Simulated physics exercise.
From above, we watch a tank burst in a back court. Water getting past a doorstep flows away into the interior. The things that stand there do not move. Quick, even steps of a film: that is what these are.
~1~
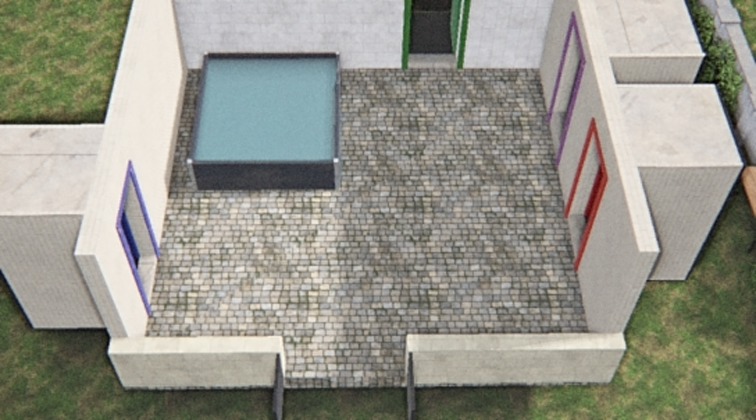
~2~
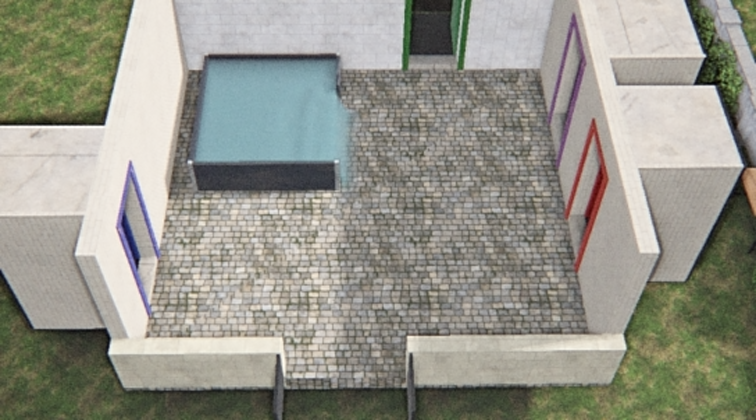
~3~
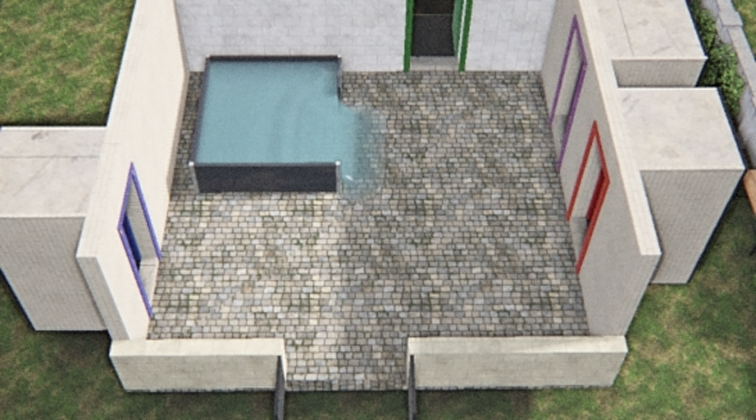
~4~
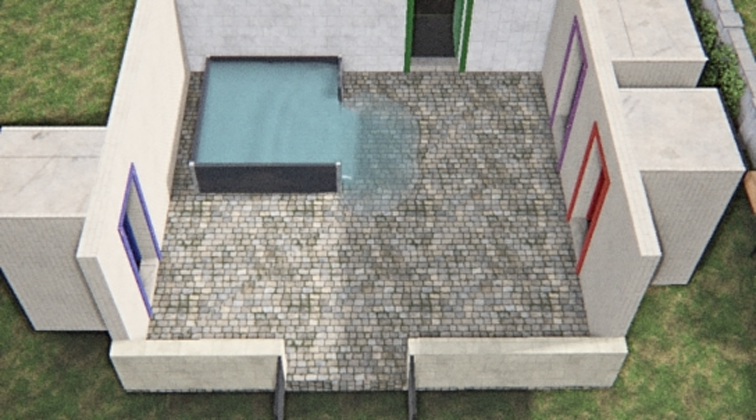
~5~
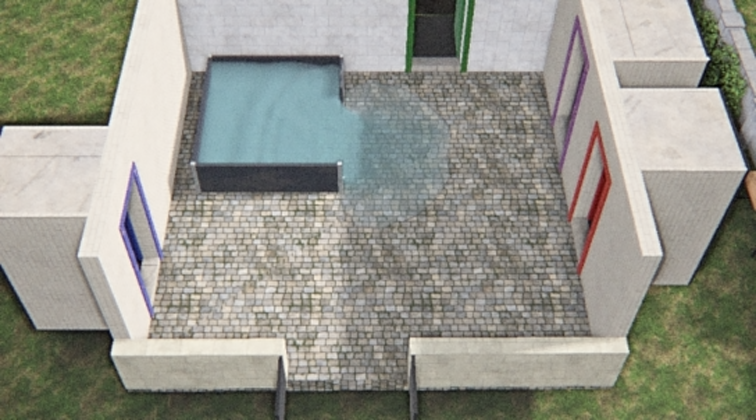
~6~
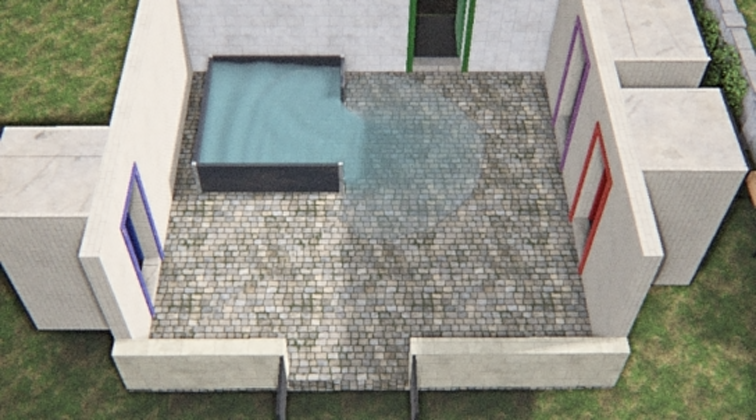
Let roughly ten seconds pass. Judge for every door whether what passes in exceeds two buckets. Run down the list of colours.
In order: Purple door: Not over the line on that one, red door: Over the line on that one, blue door: Not over the line on that one, green door: Not over the line on that one.
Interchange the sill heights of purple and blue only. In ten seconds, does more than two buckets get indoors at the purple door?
As far as I can tell, the purple one overshoots.
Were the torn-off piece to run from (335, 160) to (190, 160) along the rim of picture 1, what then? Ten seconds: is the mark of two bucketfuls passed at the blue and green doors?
Looks like the blue door tops the limit but the green door doesn't reach it.
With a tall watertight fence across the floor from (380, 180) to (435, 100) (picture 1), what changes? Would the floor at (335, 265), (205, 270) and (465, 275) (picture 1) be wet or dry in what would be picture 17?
Results in order: Swamped / bone-dry / swamped.
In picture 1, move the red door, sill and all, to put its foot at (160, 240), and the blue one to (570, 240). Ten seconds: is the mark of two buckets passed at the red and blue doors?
Here the red door stays within the limit while the blue door tops the limit.
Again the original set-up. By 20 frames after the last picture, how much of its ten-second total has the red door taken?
Approximately 70 in a hundred, I reckon.
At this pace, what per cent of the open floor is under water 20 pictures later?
That works out at 50 %.
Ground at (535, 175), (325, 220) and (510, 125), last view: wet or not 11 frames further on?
Result, in the order given: Wetted / not wetted / wetted.
A moment on, water covers 35 % of the floor; the purple door wet at the sill, nothing in, the red door not reached, the blue door not reached, the green door wet at the sill, nothing in.
Next, water covers 45 % of the floor; the purple door wet at the sill, nothing in, the red door under two buckets in, the blue door not reached, the green door wet at the sill, nothing in.
Then, water covers 50 % of the floor; the purple door wet at the sill, nothing in, the red door over two buckets in, the blue door not reached, the green door wet at the sill, nothing in.
Later, water covers 85 % of the floor; the purple door wet at the sill, nothing in, the red door over two buckets in, the blue door not reached, the green door under two buckets in.
In the end, water covers 95 % of the floor; the purple door wet at the sill, nothing in, the red door over two buckets in, the blue door wet at the sill, nothing in, the green door under two buckets in.
